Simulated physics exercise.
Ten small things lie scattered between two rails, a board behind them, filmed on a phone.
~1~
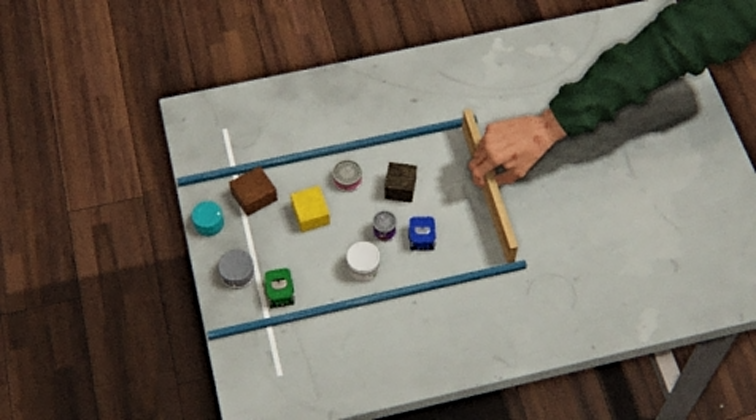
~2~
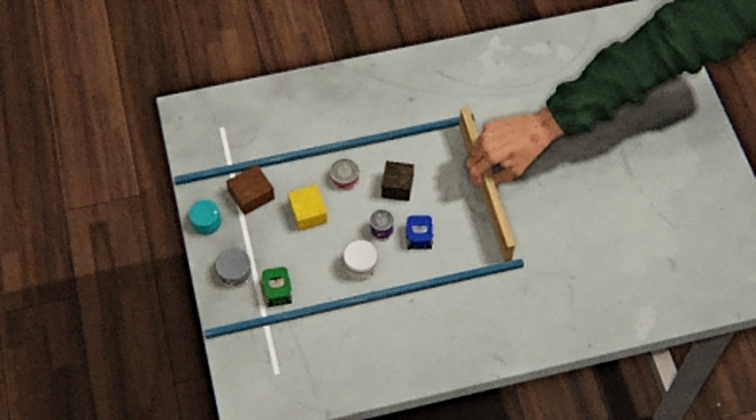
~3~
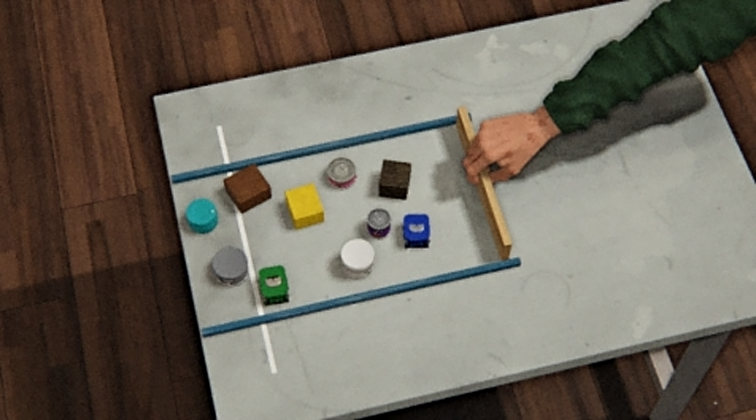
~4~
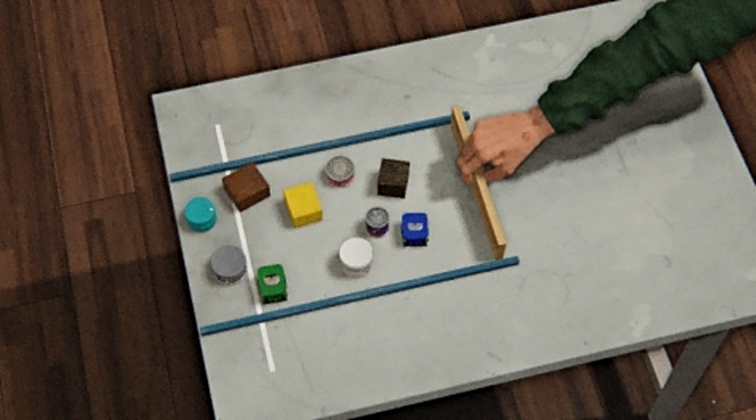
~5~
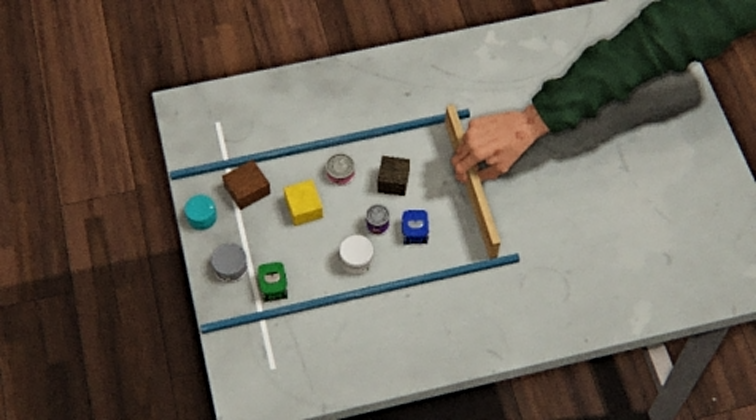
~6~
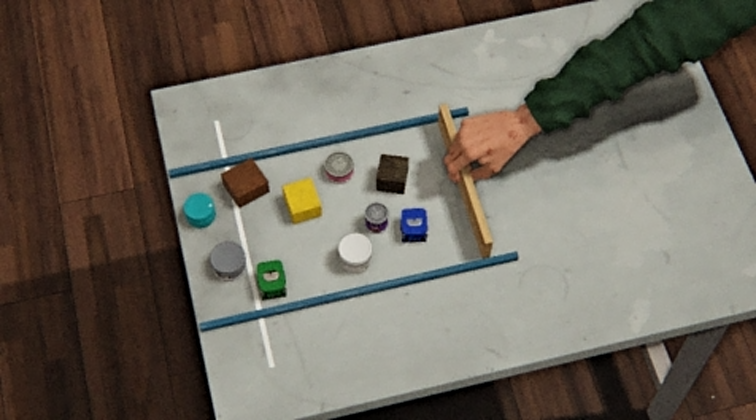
A hand slides a wooden board slightly left between two blue rails toward scattered small objects.
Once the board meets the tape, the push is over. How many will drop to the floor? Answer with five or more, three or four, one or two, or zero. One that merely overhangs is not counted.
The count that falls is one or two.
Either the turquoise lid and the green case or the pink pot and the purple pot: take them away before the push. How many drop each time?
0, then 1.
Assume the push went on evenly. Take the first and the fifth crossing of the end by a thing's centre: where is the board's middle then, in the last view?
At (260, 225) for the first, at (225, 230) for the fifth.
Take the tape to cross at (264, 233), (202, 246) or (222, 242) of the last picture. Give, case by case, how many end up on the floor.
In order, 0, 5 and 5.
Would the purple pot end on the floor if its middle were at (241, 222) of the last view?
The purple pot goes over.
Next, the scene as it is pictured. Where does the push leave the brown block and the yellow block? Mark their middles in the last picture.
The first ends close to (185, 190), the second close to (195, 228).
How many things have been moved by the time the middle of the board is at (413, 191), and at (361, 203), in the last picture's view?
The count is 2 at the first point and 5 at the second.
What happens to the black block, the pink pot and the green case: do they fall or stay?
I'd say the black block stays in place, the pink pot stays in place, and the green case stays in place.
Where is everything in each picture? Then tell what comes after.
In the first picture, turquoise lid (208, 219); grey tin (237, 269); brown block (254, 191); board (489, 185); tape (251, 246).
In the second picture, grey tin (234, 268); yellow block (308, 208).
In the third picture, brown block (248, 189); black block (395, 180).
In the fourth picture, turquoise lid (200, 215); board (477, 182).
In the fifth picture, grey tin (230, 263); blue case (415, 228).
In the sixth picture, turquoise lid (200, 211); grey tin (229, 261); brown block (245, 183); board (465, 180); tape (243, 237).
Soon after, none off yet; turquoise lid at rest near (200, 211); grey tin at rest near (229, 261); brown block at rest near (245, 183).
In the end, the number that fall off is one or two; gone, turquoise lid.
